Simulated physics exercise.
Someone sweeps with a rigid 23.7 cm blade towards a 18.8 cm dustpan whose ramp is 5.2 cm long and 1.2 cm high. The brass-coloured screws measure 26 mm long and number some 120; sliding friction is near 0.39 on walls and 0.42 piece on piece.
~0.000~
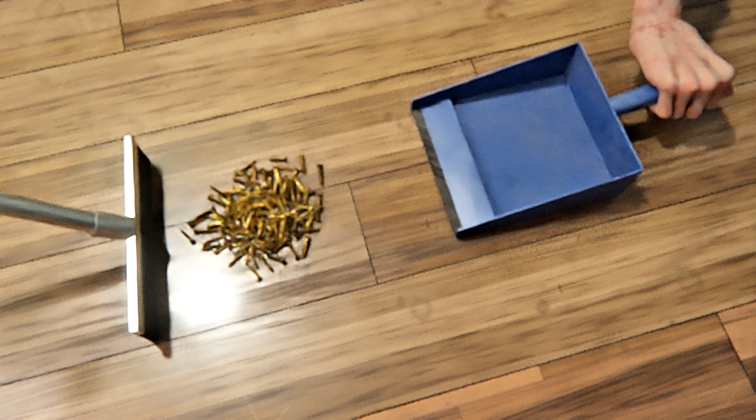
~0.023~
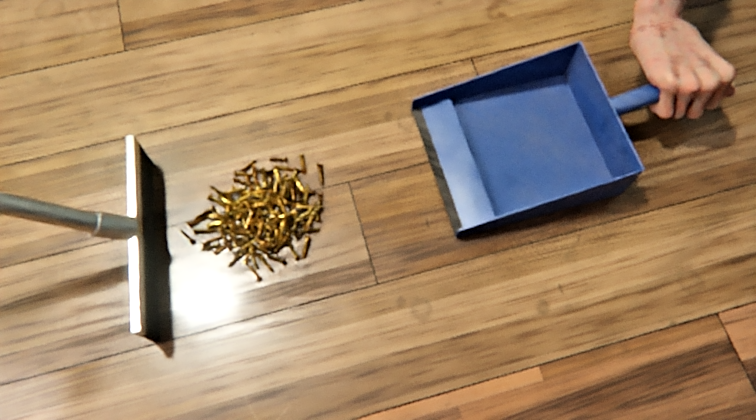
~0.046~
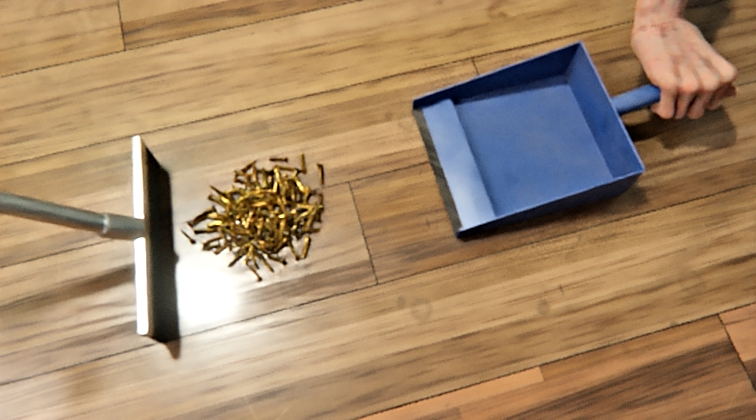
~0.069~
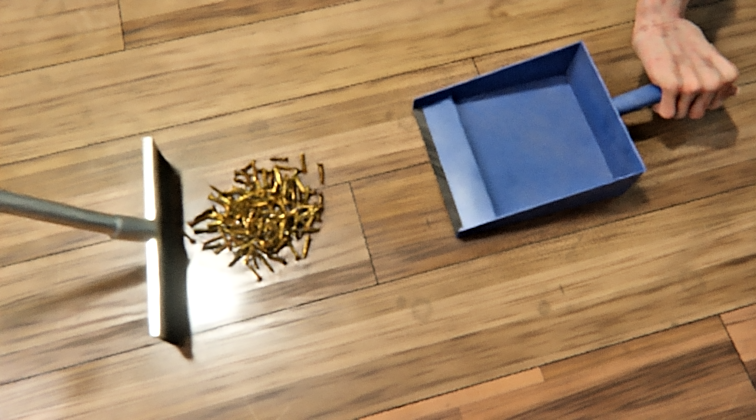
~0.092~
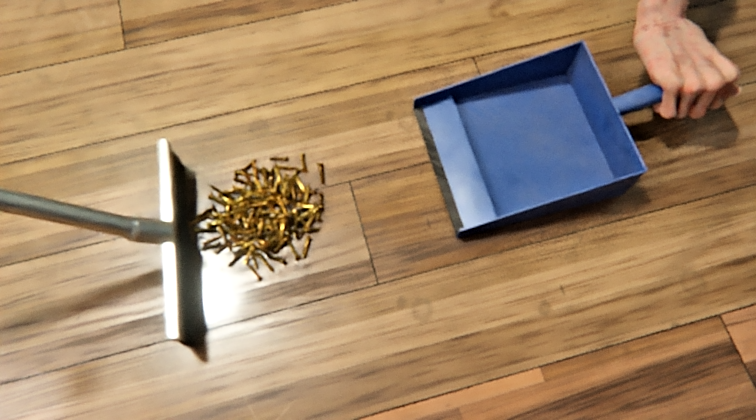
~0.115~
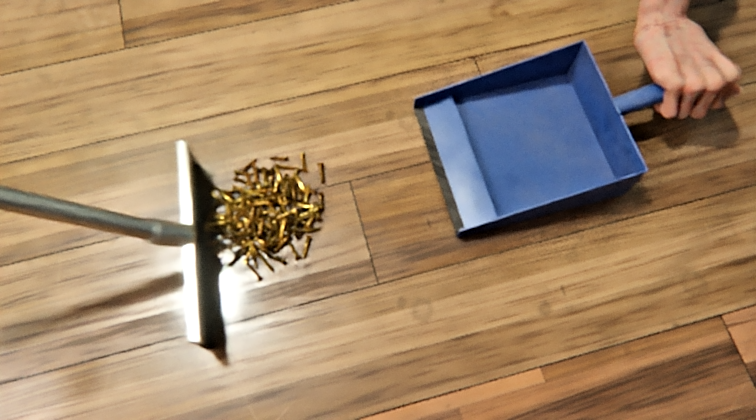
At the start, a pile of brass-coloured screws lies on a wooden floor between an upright blade on a grey handle and a blue dustpan held by a hand. The blade slides a short way right, closing the gap, then meets the pile's left edge and nudges a few screws while the dustpan stays practically still.
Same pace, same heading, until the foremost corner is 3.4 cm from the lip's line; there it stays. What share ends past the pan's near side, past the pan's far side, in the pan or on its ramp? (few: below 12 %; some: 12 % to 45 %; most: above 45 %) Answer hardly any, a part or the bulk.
Near side a part, far side hardly any, pan a part.
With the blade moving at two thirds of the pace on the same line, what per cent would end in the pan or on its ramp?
In that case some 10 per cent.
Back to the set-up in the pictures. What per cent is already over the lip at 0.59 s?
Some 20 per cent.
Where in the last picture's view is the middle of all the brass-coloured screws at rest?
Around (445, 215).
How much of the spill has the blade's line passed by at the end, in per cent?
About 15 per cent.
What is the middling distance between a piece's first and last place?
Roughly 24 cm.
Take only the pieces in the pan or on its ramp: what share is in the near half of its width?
Some 80 per cent.
After 0.26 s, middle of the blade 17 cm from the lip; 0 % over the lip, far side 0 %, near side 5 %.
After 0.36 s, middle of the blade 8 cm from the lip; 0 % over the lip, far side 0 %, near side 25 %.
Then, at 0.59 s, middle of the blade 4 cm from the lip; 20 % over the lip, far side 0 %, near side 35 %.
At rest (1.5 s), near side 35 %, far side 0 %, pan 15 %, in front of the lip or behind the blade 45 %.
